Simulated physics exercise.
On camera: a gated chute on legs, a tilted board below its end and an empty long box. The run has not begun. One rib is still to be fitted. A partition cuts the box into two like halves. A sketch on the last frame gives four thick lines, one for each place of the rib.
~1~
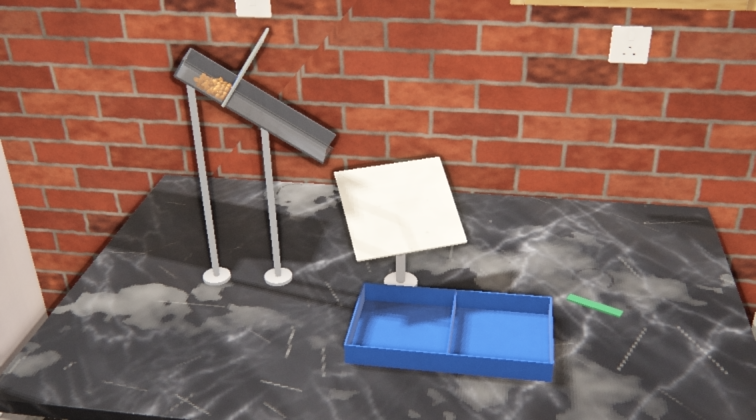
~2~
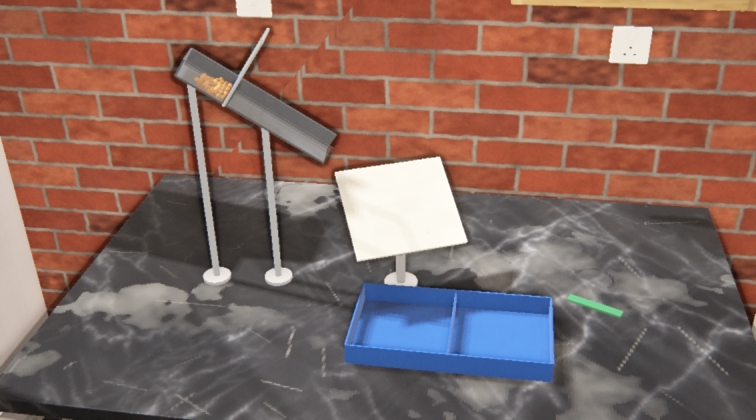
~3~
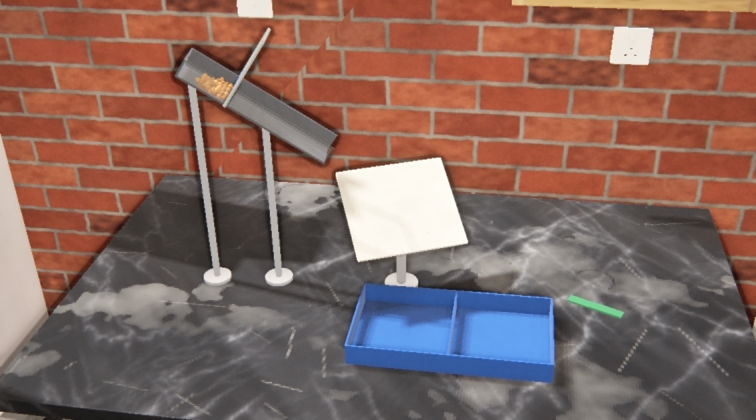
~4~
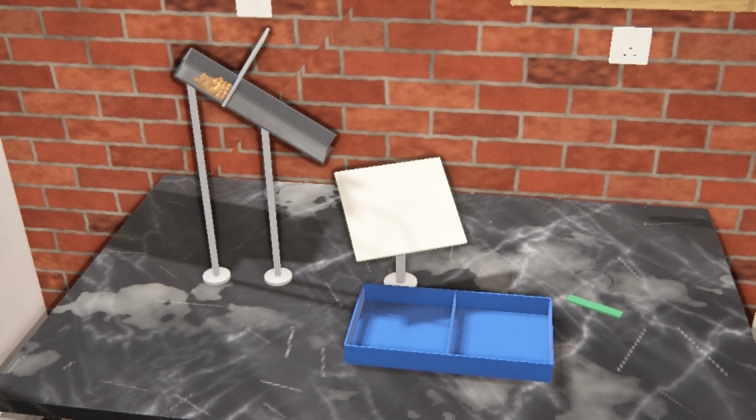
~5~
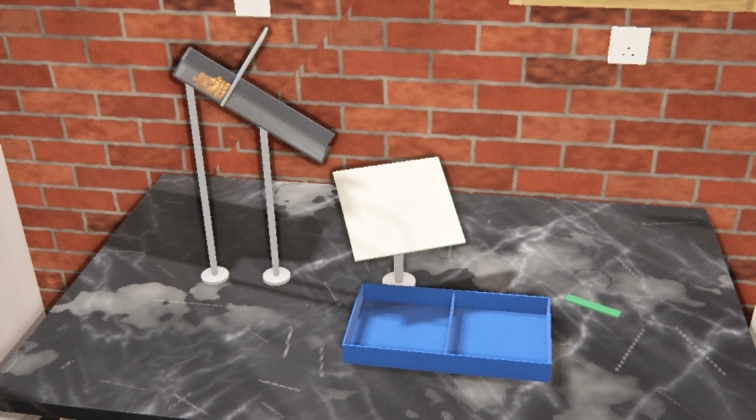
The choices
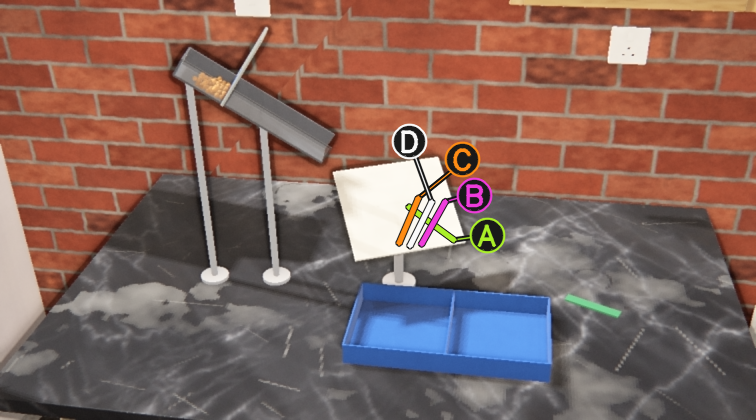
On a dark marble counter by a brick wall, a gated chute of roasted chickpeas, tilted white board and empty blue box staying still.
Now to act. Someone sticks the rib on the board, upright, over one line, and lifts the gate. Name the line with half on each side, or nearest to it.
The answer is line A.
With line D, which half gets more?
Left.
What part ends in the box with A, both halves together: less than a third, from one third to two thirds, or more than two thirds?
Line A gives more than two thirds.
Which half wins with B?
More lands on the left.
On the marked copy, line A from (409, 207) to (453, 239); line B from (445, 201) to (421, 244); line C from (418, 198) to (399, 243); line D from (431, 202) to (410, 245).
If A is chosen, of what is caught, about half in the left half, about half in the right.
If B is chosen, of what is caught, nearly all in the left half, a small part in the right.
If C is chosen, of what is caught, nearly all in the left half, a stray few in the right.
If D is chosen, of what is caught, nearly all in the left half, a stray few in the right.
